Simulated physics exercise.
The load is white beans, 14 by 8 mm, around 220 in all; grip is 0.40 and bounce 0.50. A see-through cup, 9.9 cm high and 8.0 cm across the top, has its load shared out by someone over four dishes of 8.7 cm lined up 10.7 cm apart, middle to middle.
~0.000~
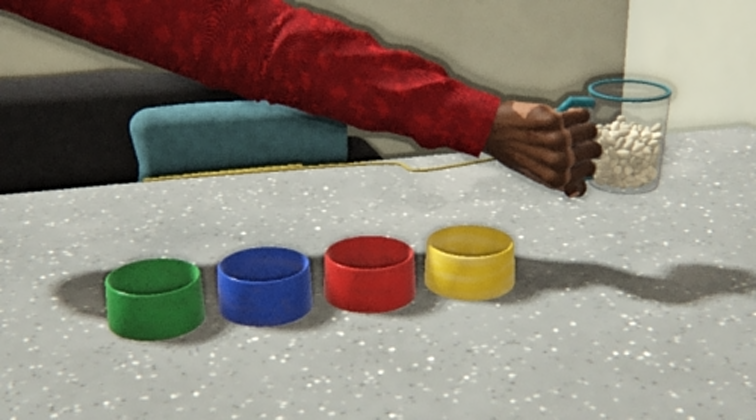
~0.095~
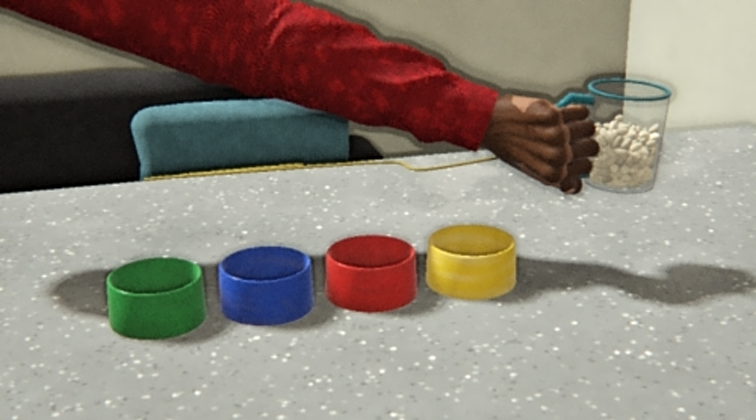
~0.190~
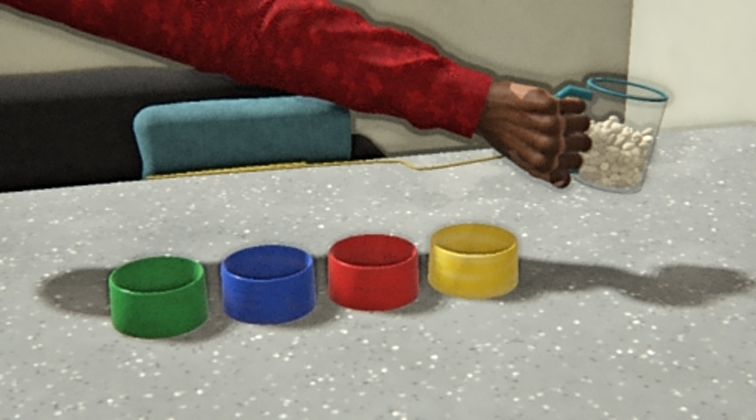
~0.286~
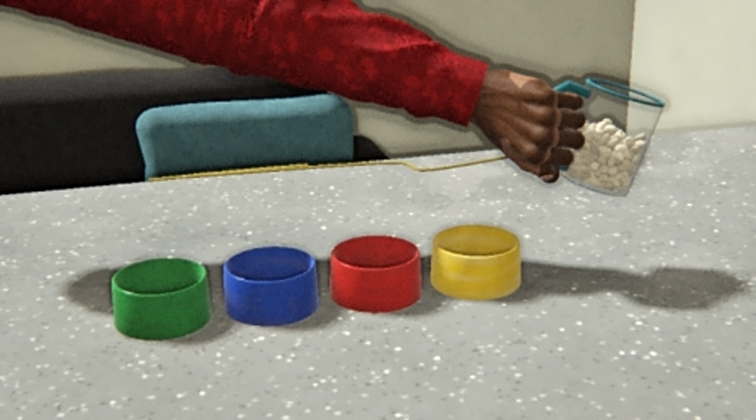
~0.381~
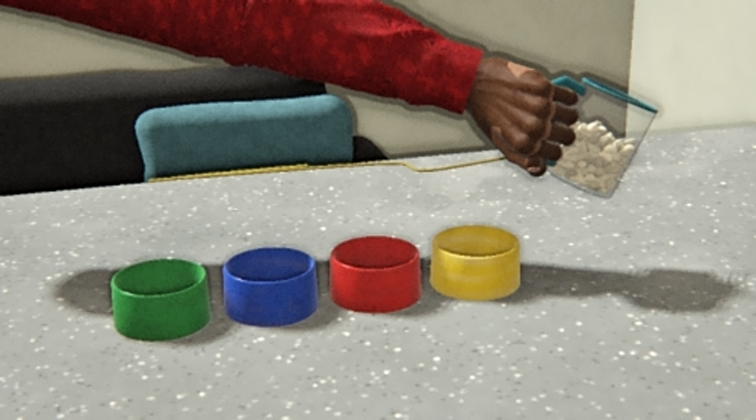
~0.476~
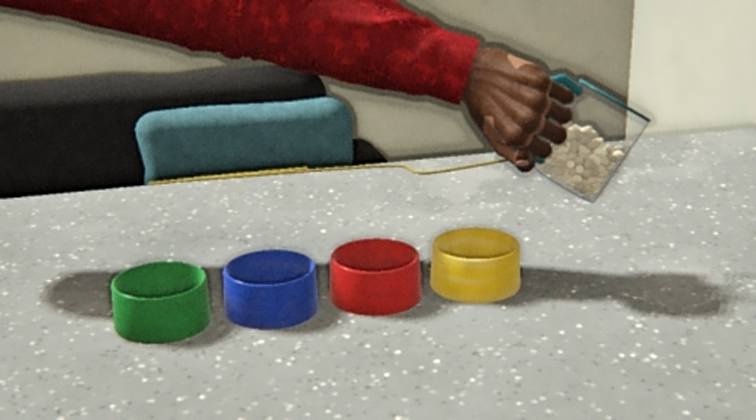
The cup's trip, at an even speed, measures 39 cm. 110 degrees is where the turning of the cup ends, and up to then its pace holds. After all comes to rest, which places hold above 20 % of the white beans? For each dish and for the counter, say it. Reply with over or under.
Red under, blue under, green under, yellow over, counter over.
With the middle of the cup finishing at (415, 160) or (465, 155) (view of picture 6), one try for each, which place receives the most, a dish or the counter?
Most lands at yellow on the first run and at counter on the second.
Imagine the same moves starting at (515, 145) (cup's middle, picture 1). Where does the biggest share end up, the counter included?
Red.
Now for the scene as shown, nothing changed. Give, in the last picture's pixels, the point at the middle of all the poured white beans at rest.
At about (487, 275).
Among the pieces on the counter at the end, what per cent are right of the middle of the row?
About 100 percent.
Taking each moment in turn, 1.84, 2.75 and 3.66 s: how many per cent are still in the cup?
Close to 40, 0 and 0 per cent respectively.
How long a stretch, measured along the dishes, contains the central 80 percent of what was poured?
About 14 cm.
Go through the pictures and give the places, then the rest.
The first picture shows cup at (626, 137), tilt 0 degrees, lip at (665, 88), moved 0.0 cm; middle of the pieces at (621, 160); yellow dish at (470, 242); red dish at (369, 253); blue dish at (264, 265); green dish at (153, 277).
The second picture shows cup at (624, 136), tilt 3 degrees, lip at (665, 89), moved 0.4 cm; middle of the pieces at (618, 159).
The third picture shows cup at (617, 136), tilt 10 degrees, lip at (662, 93), moved 1.5 cm; middle of the pieces at (608, 159).
The fourth picture shows cup at (610, 138), tilt 17 degrees, lip at (659, 101), moved 2.6 cm; middle of the pieces at (598, 160).
The fifth picture shows cup at (599, 140), tilt 24 degrees, lip at (652, 108), moved 3.7 cm; middle of the pieces at (586, 160).
The sixth picture shows cup at (589, 143), tilt 31 degrees, lip at (644, 118), moved 4.8 cm; middle of the pieces at (574, 162); yellow dish at (476, 244); red dish at (375, 256); blue dish at (270, 268); green dish at (159, 280). The cup turns about 75 degrees a second and travels 11 cm a second.
After 1.84 s, tilt 110 degrees; cup holds 40 %, yellow 20 %.
After 2.75 s, tilt 110 degrees; cup holds 0 %, yellow 55 %.
After 3.66 s, tilt 110 degrees; cup holds 0 %, yellow 55 %.
In the end, at 4.0 s, red 0 %, blue 0 %, green 0 %, yellow 55 %, counter 45 %.
